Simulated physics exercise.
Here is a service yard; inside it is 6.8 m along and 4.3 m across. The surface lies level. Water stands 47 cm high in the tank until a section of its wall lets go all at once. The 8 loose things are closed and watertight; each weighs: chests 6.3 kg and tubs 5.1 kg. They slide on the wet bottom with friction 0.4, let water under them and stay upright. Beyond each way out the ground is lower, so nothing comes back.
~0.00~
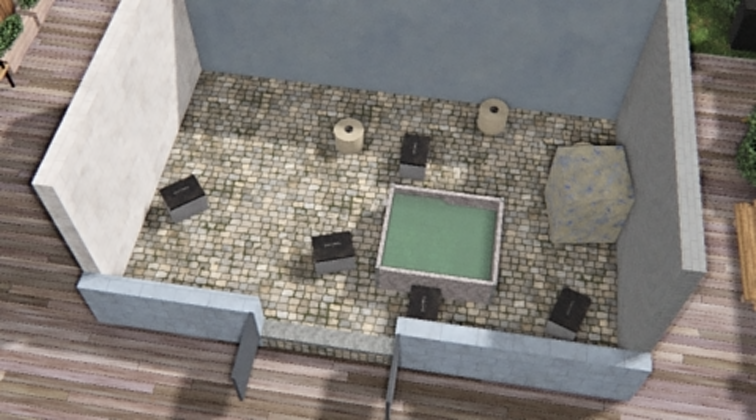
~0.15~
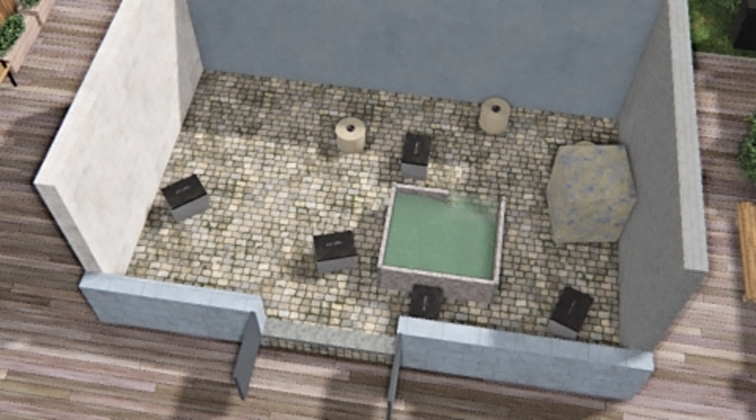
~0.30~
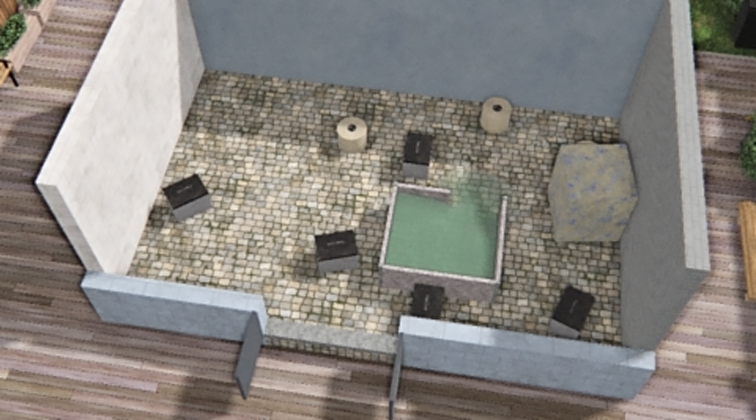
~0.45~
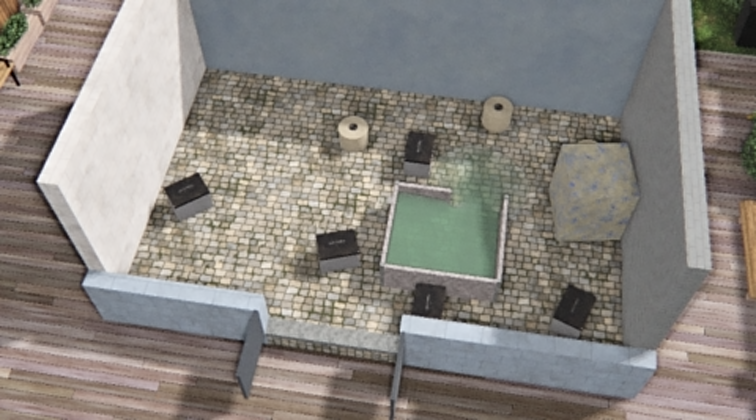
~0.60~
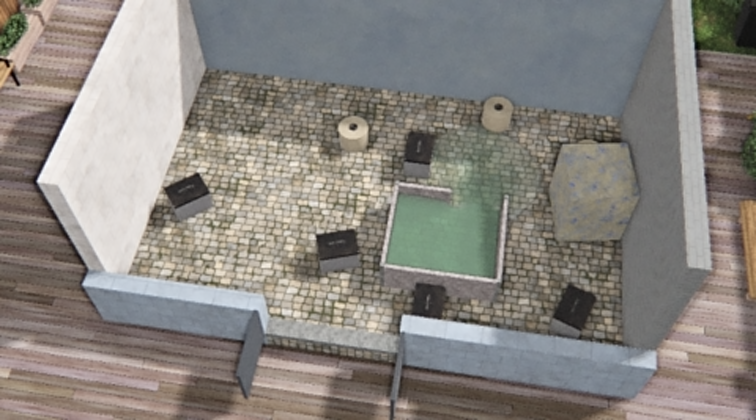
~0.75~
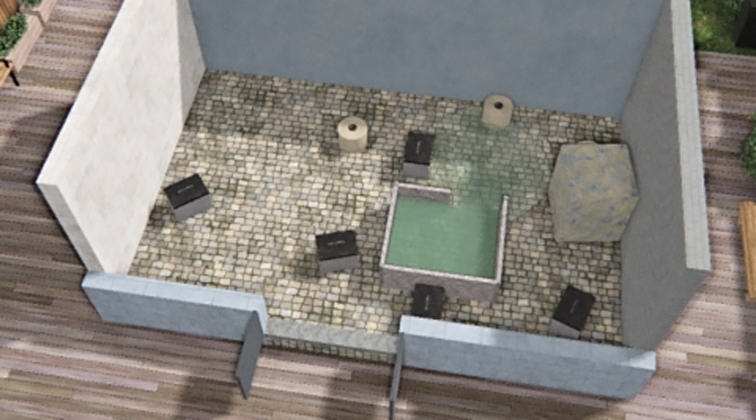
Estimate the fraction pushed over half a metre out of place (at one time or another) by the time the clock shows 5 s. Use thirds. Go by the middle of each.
That comes to not even a third.
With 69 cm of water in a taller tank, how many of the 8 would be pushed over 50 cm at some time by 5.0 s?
Then 3.
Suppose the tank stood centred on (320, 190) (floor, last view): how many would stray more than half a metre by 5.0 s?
Then 3.
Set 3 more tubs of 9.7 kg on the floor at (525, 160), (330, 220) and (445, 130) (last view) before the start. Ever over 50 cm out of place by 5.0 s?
In turn: Past it, less, over.
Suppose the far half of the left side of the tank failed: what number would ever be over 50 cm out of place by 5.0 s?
In that case 1 of them.
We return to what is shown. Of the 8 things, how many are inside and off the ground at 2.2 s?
2 of them.
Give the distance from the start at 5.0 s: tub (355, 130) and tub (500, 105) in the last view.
In turn: 5 cm, 150 cm.
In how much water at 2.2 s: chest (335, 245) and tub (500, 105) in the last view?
Roughly 0 and 11 cm.
After 1.1 s 0 of 8 are over 50 cm from their spots; 1 afloat.
After 2.2 s 0 of 8 are over 50 cm from their spots; 2 afloat.
After 3.5 s 1 of 8 are over 50 cm from their spots; 2 afloat.
After 5.0 s 2 of 8 are over 50 cm from their spots, and 2 have been at some point; 2 afloat.
